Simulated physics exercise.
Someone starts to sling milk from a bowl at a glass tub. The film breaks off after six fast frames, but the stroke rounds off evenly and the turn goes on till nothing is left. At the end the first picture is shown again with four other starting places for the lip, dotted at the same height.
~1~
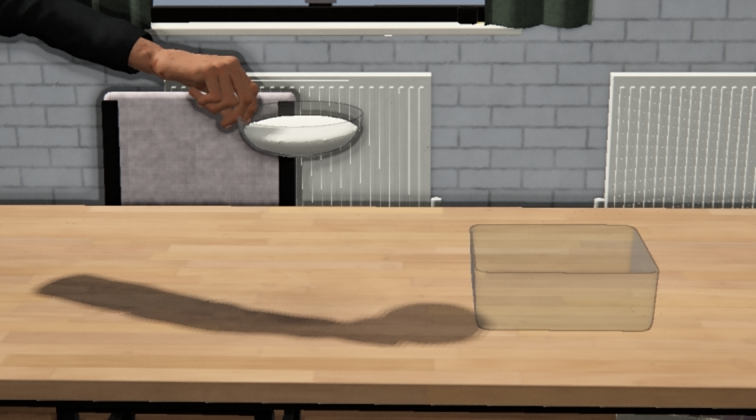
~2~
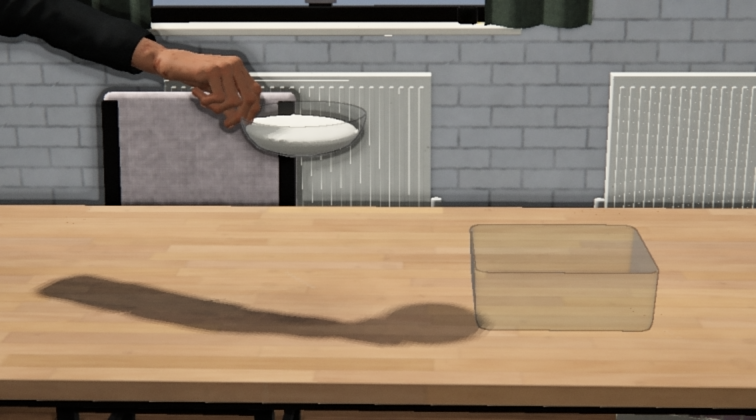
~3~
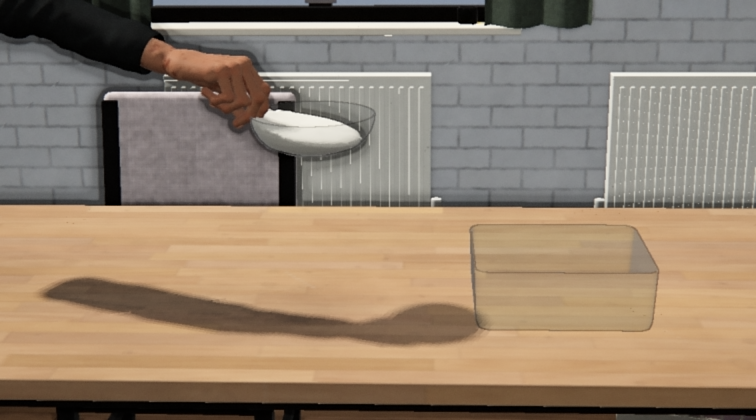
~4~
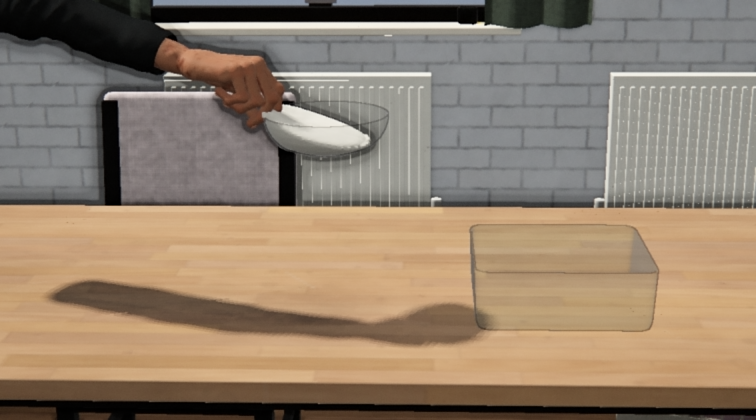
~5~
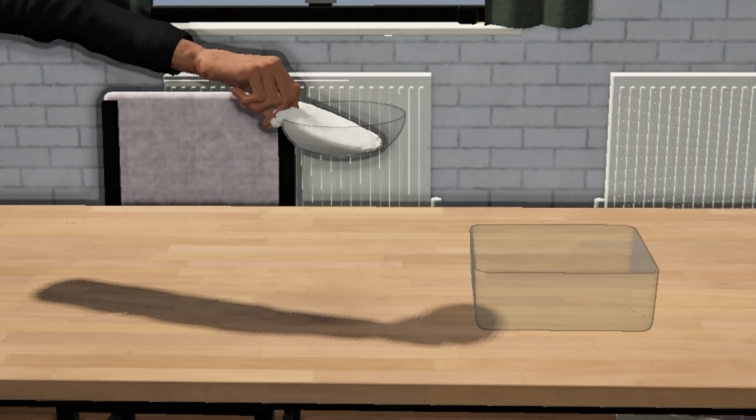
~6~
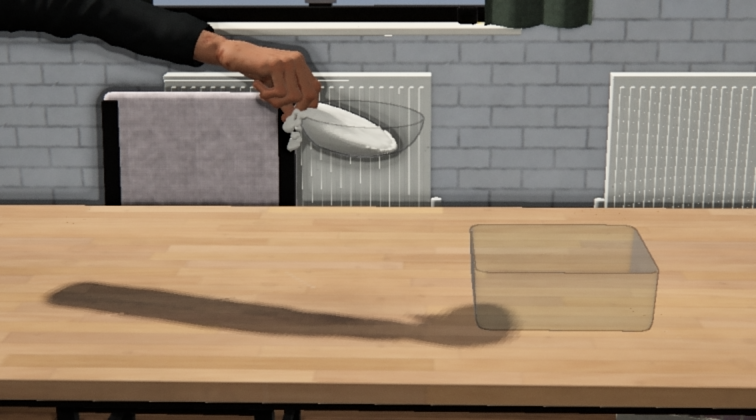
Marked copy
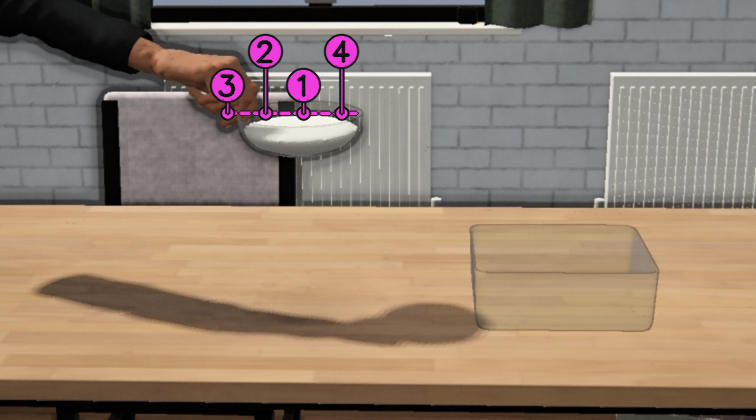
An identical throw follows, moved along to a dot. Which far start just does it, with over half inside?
4 is the one.
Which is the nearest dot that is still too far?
That is dot 1.
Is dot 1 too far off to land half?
Yes.
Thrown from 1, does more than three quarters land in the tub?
No.
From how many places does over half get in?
One of the four.
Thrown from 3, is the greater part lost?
Yes, that goes wrong.
On the marked copy, 1 at (303, 113); 2 at (265, 113); 3 at (227, 113); 4 at (341, 113).
With 1, about 36 % lands in the tub, 61 % falls short and 4 % goes beside or beyond.
With 2, about 7 % lands in the tub, 91 % falls short.
With 3, about 0 % lands in the tub, 100 % falls short.
With 4, about 68 % lands in the tub, 24 % falls short and 8 % goes beside or beyond.
